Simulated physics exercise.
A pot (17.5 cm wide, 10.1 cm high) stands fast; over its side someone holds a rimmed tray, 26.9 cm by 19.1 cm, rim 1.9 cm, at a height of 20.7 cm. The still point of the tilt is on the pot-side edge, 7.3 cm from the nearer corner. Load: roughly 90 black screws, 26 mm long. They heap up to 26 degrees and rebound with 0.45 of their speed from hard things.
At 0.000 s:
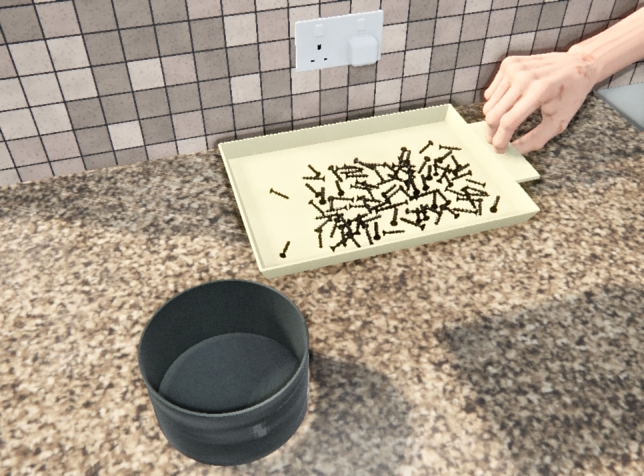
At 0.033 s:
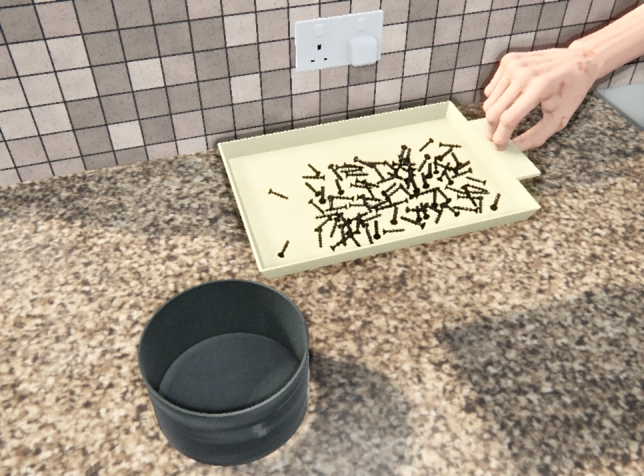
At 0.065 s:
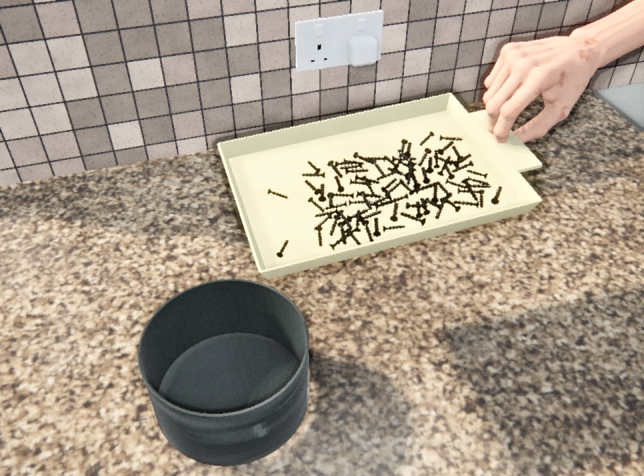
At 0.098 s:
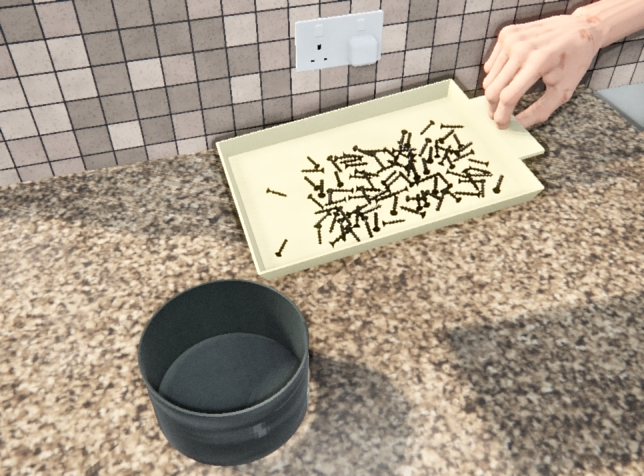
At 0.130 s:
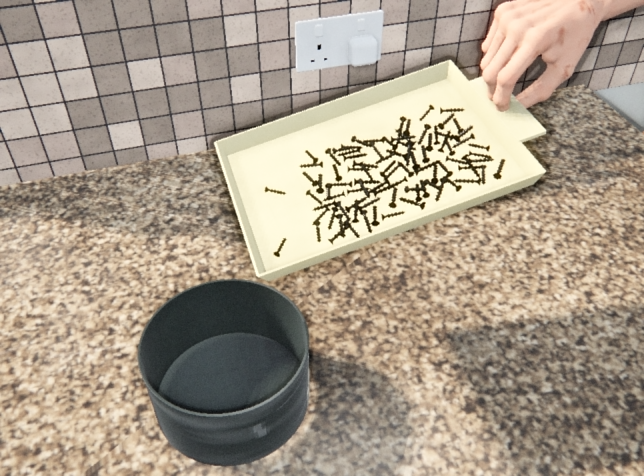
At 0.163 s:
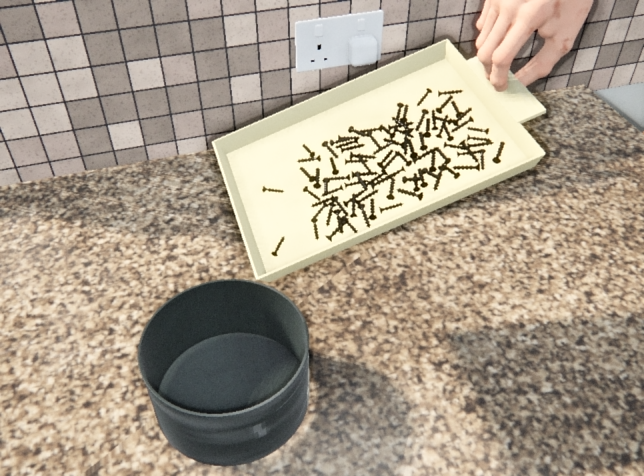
A hand raises the right end of a cream tray of dark screws beside a pot.
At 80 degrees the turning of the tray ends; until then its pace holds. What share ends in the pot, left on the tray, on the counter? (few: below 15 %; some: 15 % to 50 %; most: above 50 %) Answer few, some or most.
In the pot: Most; left on the tray: Few; on the counter: Few.
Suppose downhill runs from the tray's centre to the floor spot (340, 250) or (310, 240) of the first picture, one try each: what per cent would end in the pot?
Some 60 and 100 per cent.
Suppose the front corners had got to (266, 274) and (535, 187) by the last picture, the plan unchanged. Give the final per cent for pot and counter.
Pot 95, counter 5.
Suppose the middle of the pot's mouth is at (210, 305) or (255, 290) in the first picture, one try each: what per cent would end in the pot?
Some 70 and 25 per cent.
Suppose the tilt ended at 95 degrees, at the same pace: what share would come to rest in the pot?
Then about 90 per cent.
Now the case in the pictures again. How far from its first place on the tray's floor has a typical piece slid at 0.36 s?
About 2 cm.
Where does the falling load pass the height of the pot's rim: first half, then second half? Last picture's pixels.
First near (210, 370), later near (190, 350).
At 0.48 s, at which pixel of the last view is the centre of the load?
Near (265, 219).
Then, at 0.36 s, tilt 51 degrees; the tray holds 100 %, the pot 0 %.
After 0.48 s, tilt 71 degrees; the tray holds 100 %, the pot 0 %.
After 0.74 s, tilt 80 degrees; the tray holds 0 %, the pot 90 %.
By 1.7 s all is still; pot 95 %, tray 0 %, counter 5 %.
